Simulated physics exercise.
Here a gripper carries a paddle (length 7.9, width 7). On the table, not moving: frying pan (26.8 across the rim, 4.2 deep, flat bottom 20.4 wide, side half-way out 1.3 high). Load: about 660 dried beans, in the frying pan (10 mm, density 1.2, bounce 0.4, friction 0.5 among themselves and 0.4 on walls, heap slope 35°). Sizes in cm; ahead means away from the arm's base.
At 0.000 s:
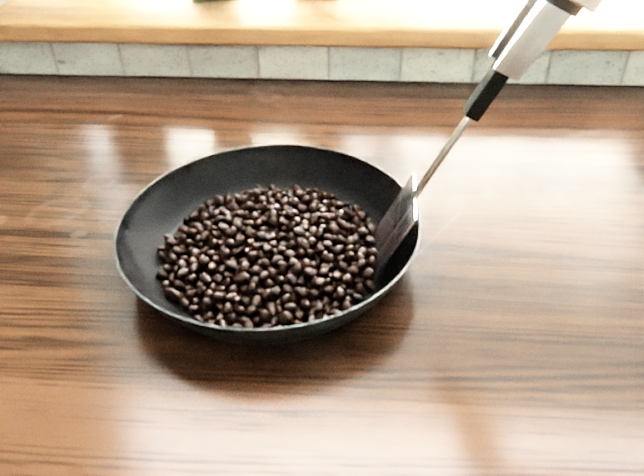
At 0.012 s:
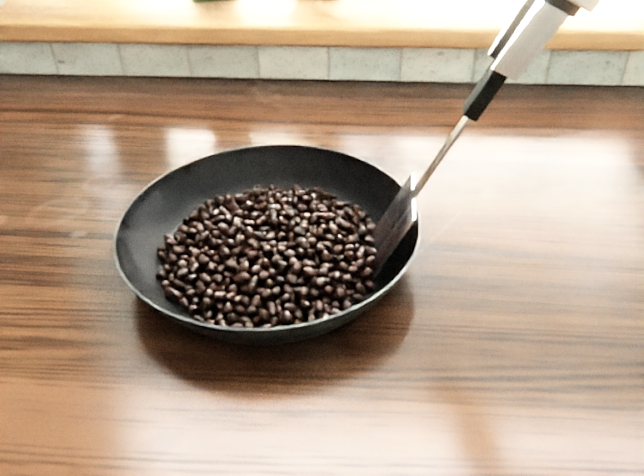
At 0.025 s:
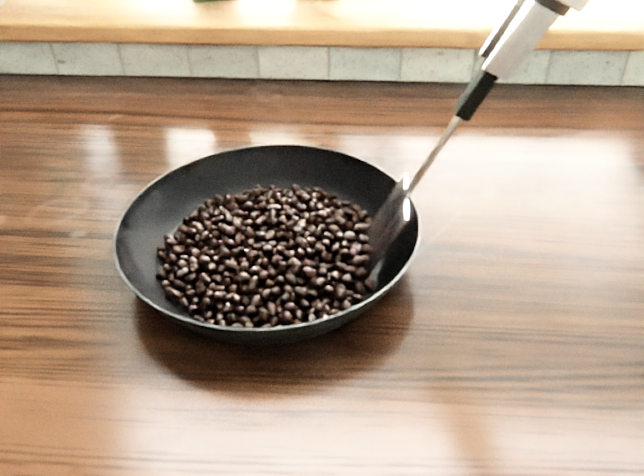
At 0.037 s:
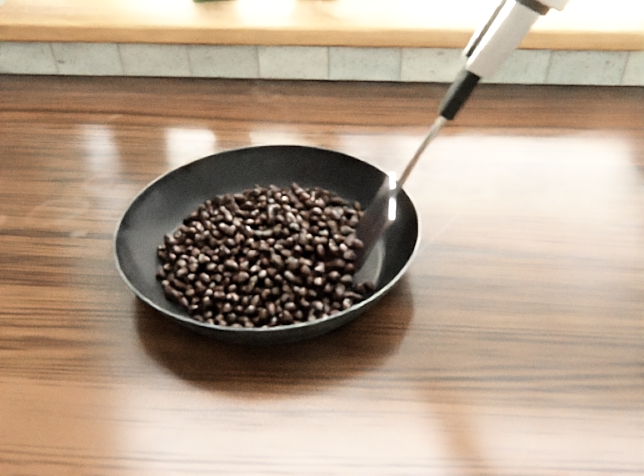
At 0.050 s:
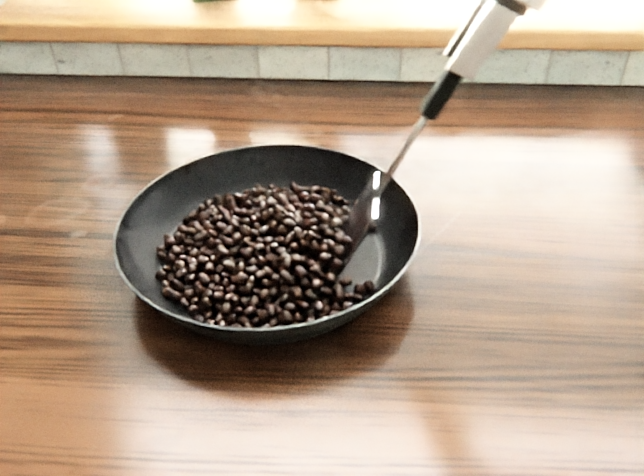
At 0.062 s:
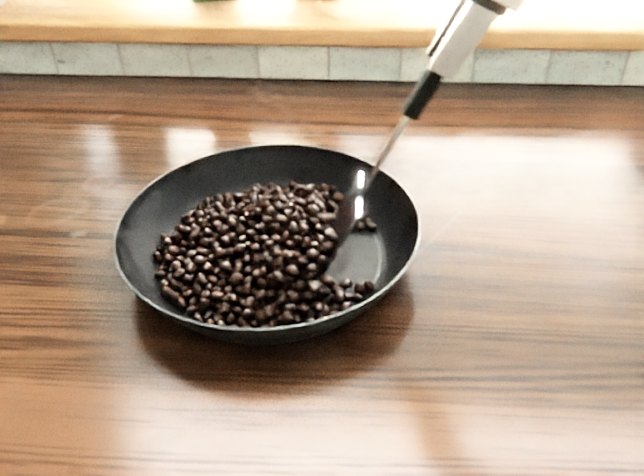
In the video, a gripper holds a paddle at the right side of a dark frying pan of dried beans on a wooden table, then moves it left, pushing some beans leftward and baring part of the pan's bottom.
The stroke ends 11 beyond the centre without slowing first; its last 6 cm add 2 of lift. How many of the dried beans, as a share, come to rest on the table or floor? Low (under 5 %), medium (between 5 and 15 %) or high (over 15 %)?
Answer: High; over 15 % of the dried beans finish on the table or floor.
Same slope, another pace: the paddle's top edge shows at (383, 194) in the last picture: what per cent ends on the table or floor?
Some 25 per cent.
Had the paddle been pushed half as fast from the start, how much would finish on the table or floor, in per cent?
In that case some 20 per cent.
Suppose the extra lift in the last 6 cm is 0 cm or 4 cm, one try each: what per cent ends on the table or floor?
Some 30 and 20 per cent.
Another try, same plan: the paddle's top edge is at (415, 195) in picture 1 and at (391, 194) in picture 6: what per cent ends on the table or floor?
About 20 per cent.
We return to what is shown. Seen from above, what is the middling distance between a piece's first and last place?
Some 5 cm.
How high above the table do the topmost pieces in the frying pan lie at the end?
Roughly 5.0 cm.
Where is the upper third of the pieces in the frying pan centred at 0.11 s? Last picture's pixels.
Near (251, 231).
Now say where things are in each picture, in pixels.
The paddle top edge at (415, 195), sloping 64°; upper third of the load around (275, 239), from x 160 to 370, top at y 190; 662 in the frying pan, in the first frame.
The paddle top edge at (414, 195), sloping 64°; upper third of the load around (275, 239), from x 160 to 370, top at y 190, in the second frame.
The paddle top edge at (406, 195), sloping 64°; upper third of the load around (277, 238), from x 160 to 370, top at y 190, in the third frame.
The paddle top edge at (392, 194), sloping 64°; upper third of the load around (283, 236), from x 160 to 370, top at y 190, in the fourth frame.
The paddle top edge at (376, 194), sloping 64°; upper third of the load around (282, 232), from x 160 to 370, top at y 190, in the fifth frame.
The paddle top edge at (360, 193), sloping 64°; upper third of the load around (278, 231), from x 160 to 370, top at y 185; 662 in the frying pan, in the sixth frame.
After 0.11 s, sloping 64°, highest piece 7 above the table; 662 in the frying pan.
After 0.16 s, sloping 64°, highest piece 8 above the table; 662 in the frying pan.
After 0.38 s, sloping 64°, highest piece 19 above the table; 484 in the frying pan, 55 on the table or floor, 123 on the blade or in flight.
After 1.43 s, sloping 64°, highest piece 5 above the table; 483 in the frying pan, 179 on the table or floor.
In the end, 483 in the frying pan, 179 on the table or floor. That is 27 % on the table or floor.
